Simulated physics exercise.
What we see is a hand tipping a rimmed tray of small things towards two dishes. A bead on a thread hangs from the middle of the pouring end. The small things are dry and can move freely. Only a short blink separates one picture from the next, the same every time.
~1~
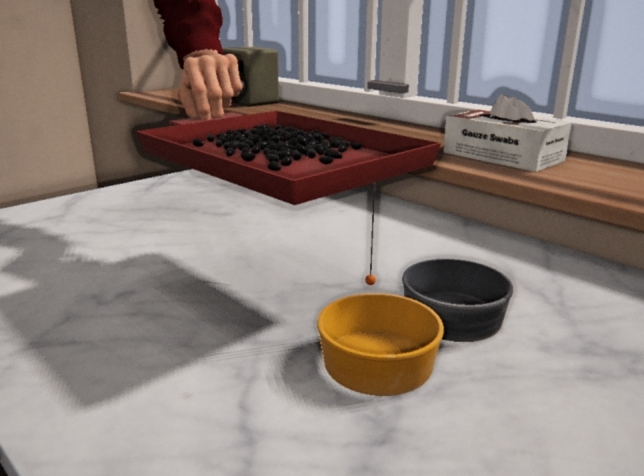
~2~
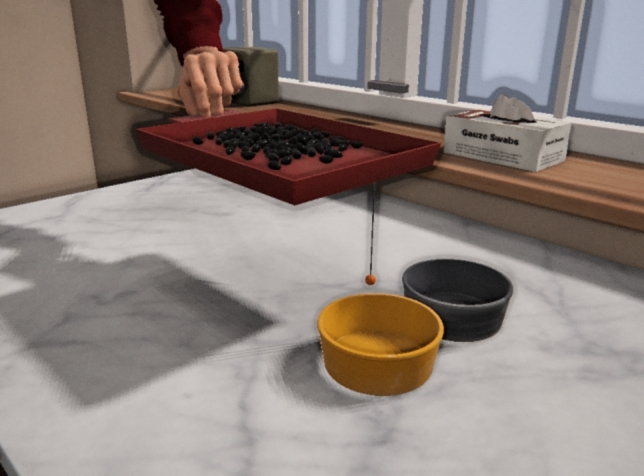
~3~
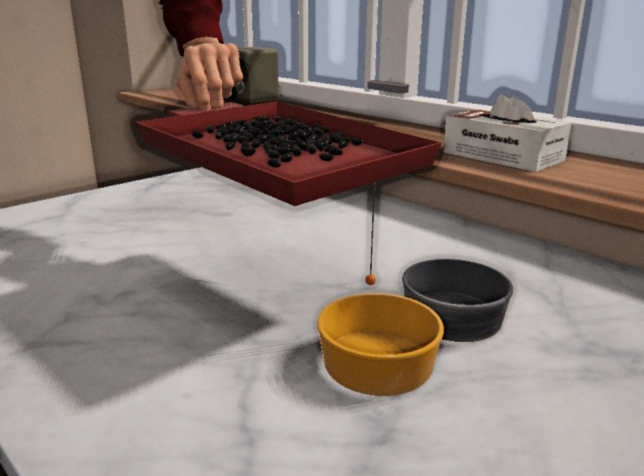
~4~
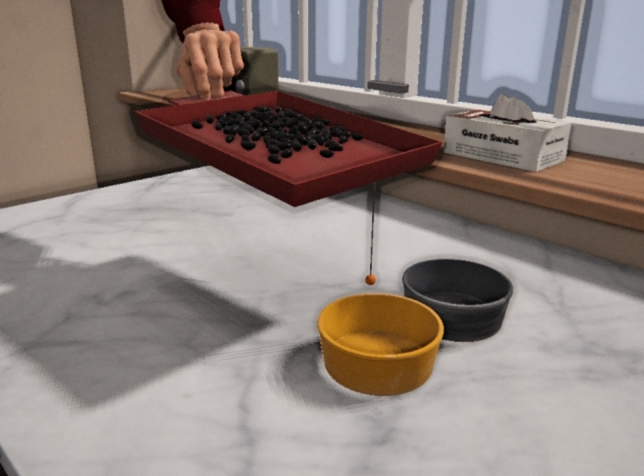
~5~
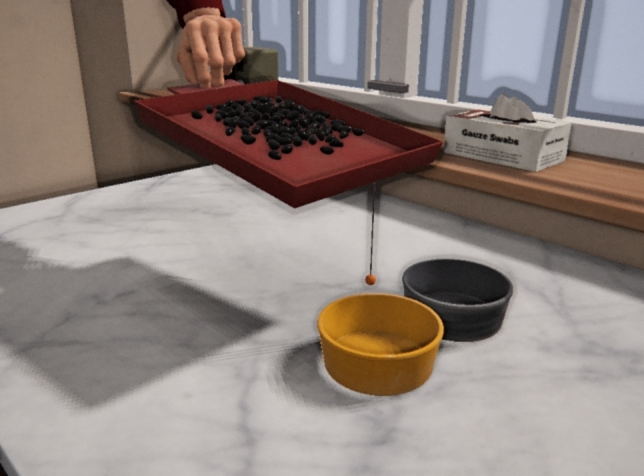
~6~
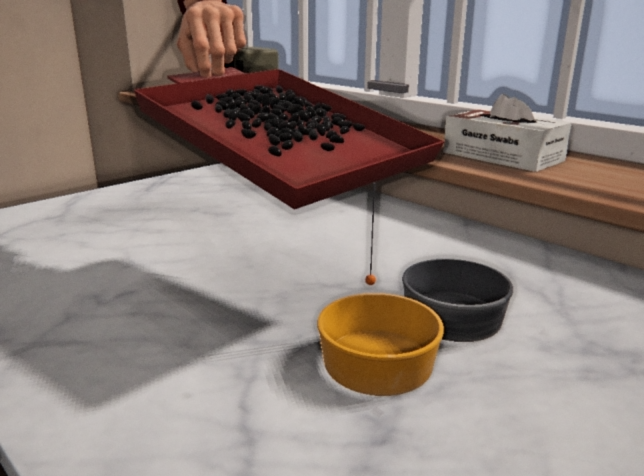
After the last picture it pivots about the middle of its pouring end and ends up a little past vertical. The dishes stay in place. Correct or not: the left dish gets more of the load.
Correct.
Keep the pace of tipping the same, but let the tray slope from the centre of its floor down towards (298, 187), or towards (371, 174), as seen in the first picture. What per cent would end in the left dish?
In order: About 30, then 20 percent.
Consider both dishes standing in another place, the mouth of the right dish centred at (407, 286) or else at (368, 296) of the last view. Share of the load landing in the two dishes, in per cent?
First 50 %, then 30 %.
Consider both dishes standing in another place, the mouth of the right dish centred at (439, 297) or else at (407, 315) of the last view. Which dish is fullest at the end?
First try: The leftmost dish. Second try: The rightmost dish.
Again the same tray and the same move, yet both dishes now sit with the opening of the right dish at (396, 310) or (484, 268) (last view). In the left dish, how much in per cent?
20% for the first placement, 50% for the second.
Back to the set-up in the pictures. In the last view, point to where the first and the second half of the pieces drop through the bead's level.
Half one: (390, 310), half two: (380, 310).
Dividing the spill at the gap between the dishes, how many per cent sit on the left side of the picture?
It comes out at roughly 50 percent.
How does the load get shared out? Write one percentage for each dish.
Out of every hundred, close to 60 go left and close to 0 go right.
Soon, tray tipped steeply; nearly all on the tray; a stray few in the air.
A while on, tray tipped right over; nearly all on the tray; a small part in the left dish; a stray few outside both; a stray few in the air.
Towards the end, tray tipped past a quarter turn; about two thirds in the left dish; a stray few in the right dish; about a third outside both.
Finally, tray tipped past a quarter turn; about two thirds in the left dish; a stray few in the right dish; about a third outside both.
